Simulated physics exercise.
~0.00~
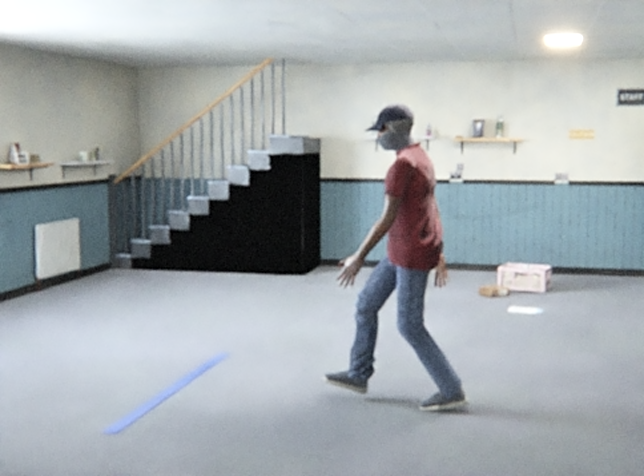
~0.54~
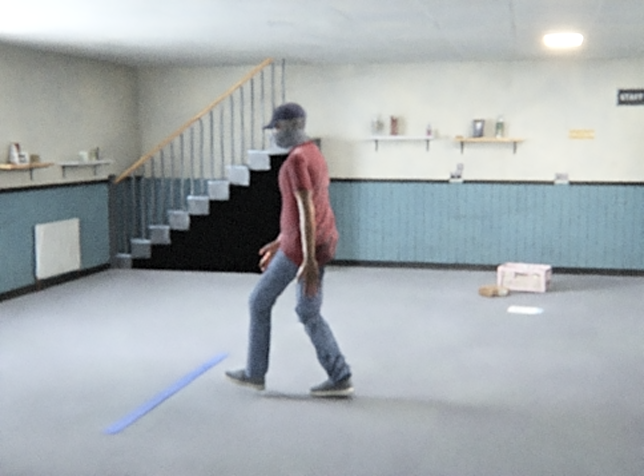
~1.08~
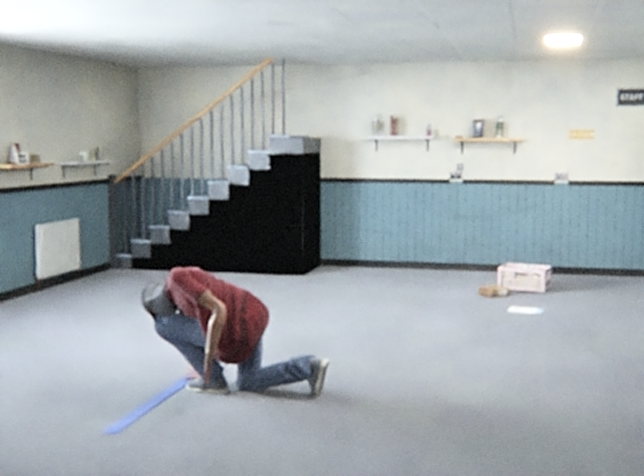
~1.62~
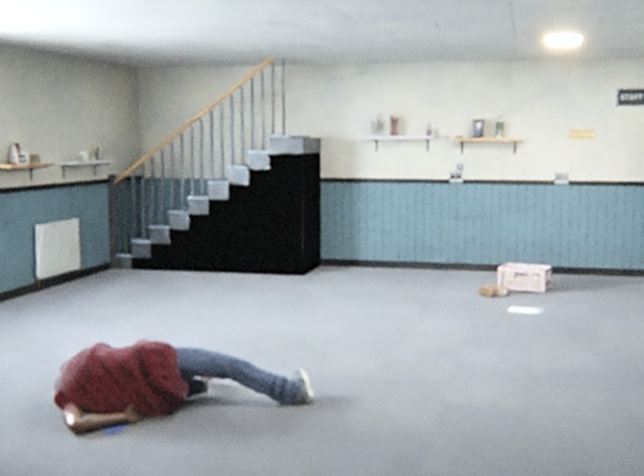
A person in a dark cap, red shirt and jeans walks left across the grey floor of a basement-like room, seen from a still camera facing the far wall. A blue strip lies on the floor ahead at left, a staircase with a wooden handrail stands behind, and a pale pink box sits at right near the blue-panelled wall. The walker nears the strip, then drops onto a knee, bending forward with head down. The body pitches further left and ends face down, with head and chest beyond the strip, hips short of it and legs stretched right.
